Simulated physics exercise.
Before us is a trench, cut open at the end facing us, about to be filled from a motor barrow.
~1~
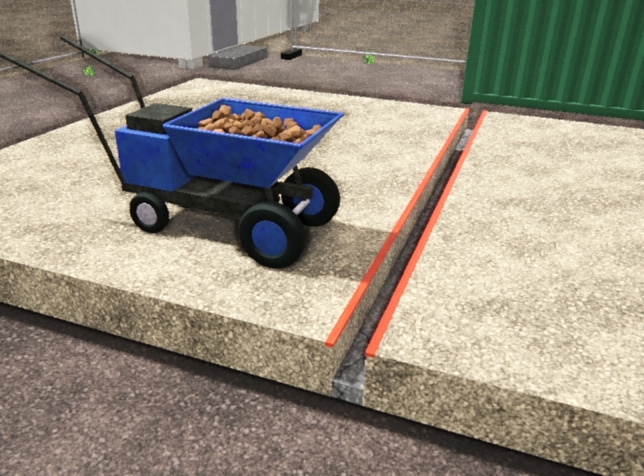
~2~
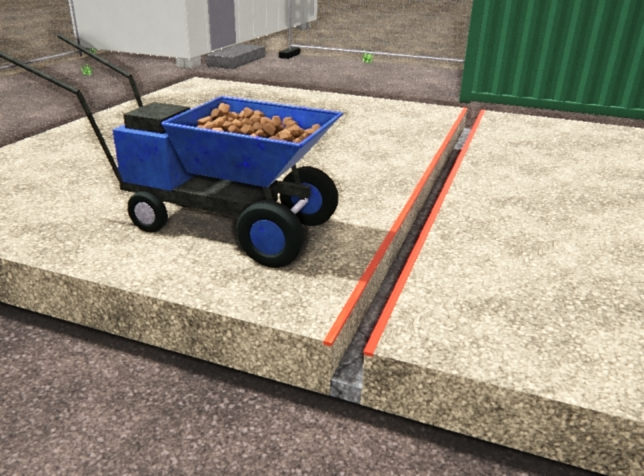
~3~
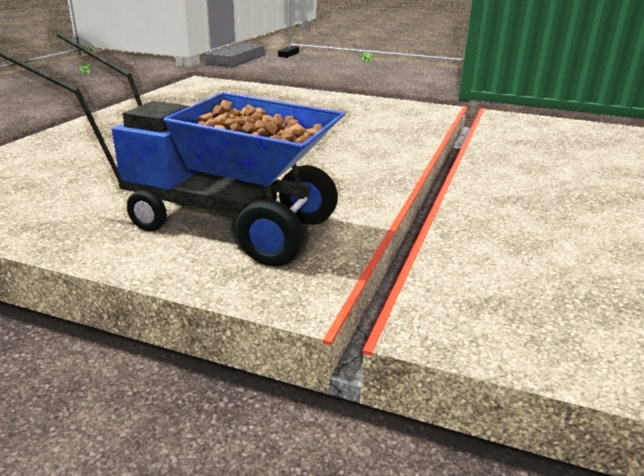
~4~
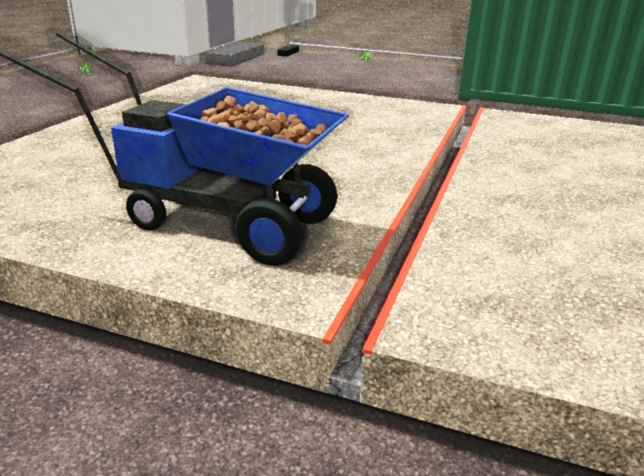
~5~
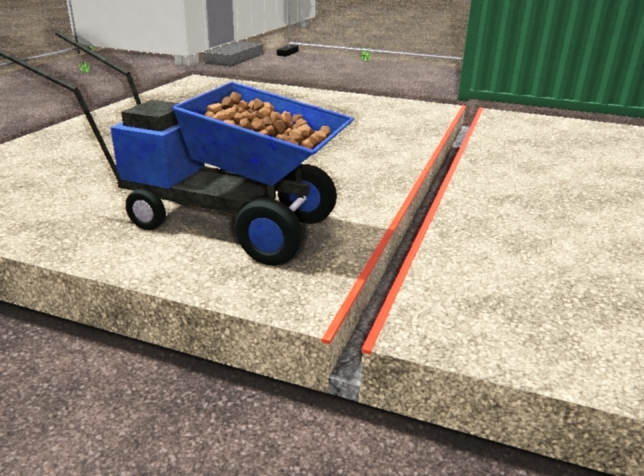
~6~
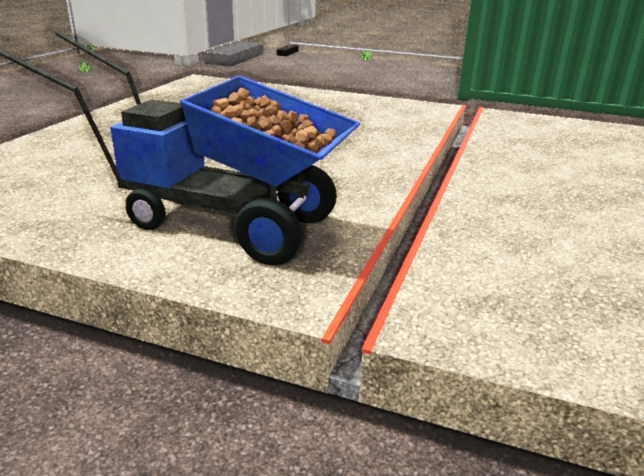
We see a blue motor barrow loaded with brown clods standing on a pale slab, left of a narrow trench edged with orange-red strips. The barrow stays in place while its skip gradually tilts a little toward the trench.
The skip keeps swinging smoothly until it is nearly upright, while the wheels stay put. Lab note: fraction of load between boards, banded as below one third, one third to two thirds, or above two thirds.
Pretty sure the trench share falls in the middle band, so one to two thirds.
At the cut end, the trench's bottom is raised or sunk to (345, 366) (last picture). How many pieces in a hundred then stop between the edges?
I'd guess close to 50 percent.
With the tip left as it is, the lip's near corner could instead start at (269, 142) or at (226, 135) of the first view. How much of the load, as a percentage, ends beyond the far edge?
About 10 % and about 0 %.
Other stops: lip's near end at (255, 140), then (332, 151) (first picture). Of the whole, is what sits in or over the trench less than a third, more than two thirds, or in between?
At the first stop the answer is in the middle band, and at the second it is under a third.
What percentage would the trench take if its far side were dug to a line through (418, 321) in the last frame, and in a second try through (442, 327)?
The first try comes to close to 100 per cent, the next to 100 per cent.
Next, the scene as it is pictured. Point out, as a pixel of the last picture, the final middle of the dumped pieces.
Close to (401, 258) in the last view.
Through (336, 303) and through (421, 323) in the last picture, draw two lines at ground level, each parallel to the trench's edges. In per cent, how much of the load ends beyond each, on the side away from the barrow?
Estimate: 100 %, then 20 %.
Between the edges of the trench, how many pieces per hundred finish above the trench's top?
Estimate: Near 15 in a hundred.
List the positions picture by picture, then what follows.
The first frame shows lip of the skip at (301, 146), level; top of the load at (247, 125), clay clods; first edge of the trench at (349, 308); far edge at (387, 317), the trench under half as wide as the skip, and about as deep as wide.
The second frame shows lip of the skip at (300, 146), level; top of the load at (236, 127).
The third frame shows lip of the skip at (303, 147), tipped barely; top of the load at (237, 124).
The fourth frame shows lip of the skip at (308, 149), tipped barely; top of the load at (240, 121).
The fifth frame shows lip of the skip at (313, 153), tipped a little; top of the load at (233, 122).
The sixth frame shows lip of the skip at (321, 158), tipped a little; top of the load at (239, 119); first edge of the trench at (346, 305); far edge at (384, 313).
Soon after the last picture, skip tipped well over; all in the skip.
A little later, skip tipped steeply; nearly all in the skip; a stray few in or heaped over the trench; a stray few beyond it; a stray few falling.
Later still, skip tipped right over; a small part in the skip; about a third in or heaped over the trench; about half beyond it.
At rest, skip tipped right over; about half in or heaped over the trench; about half beyond it.
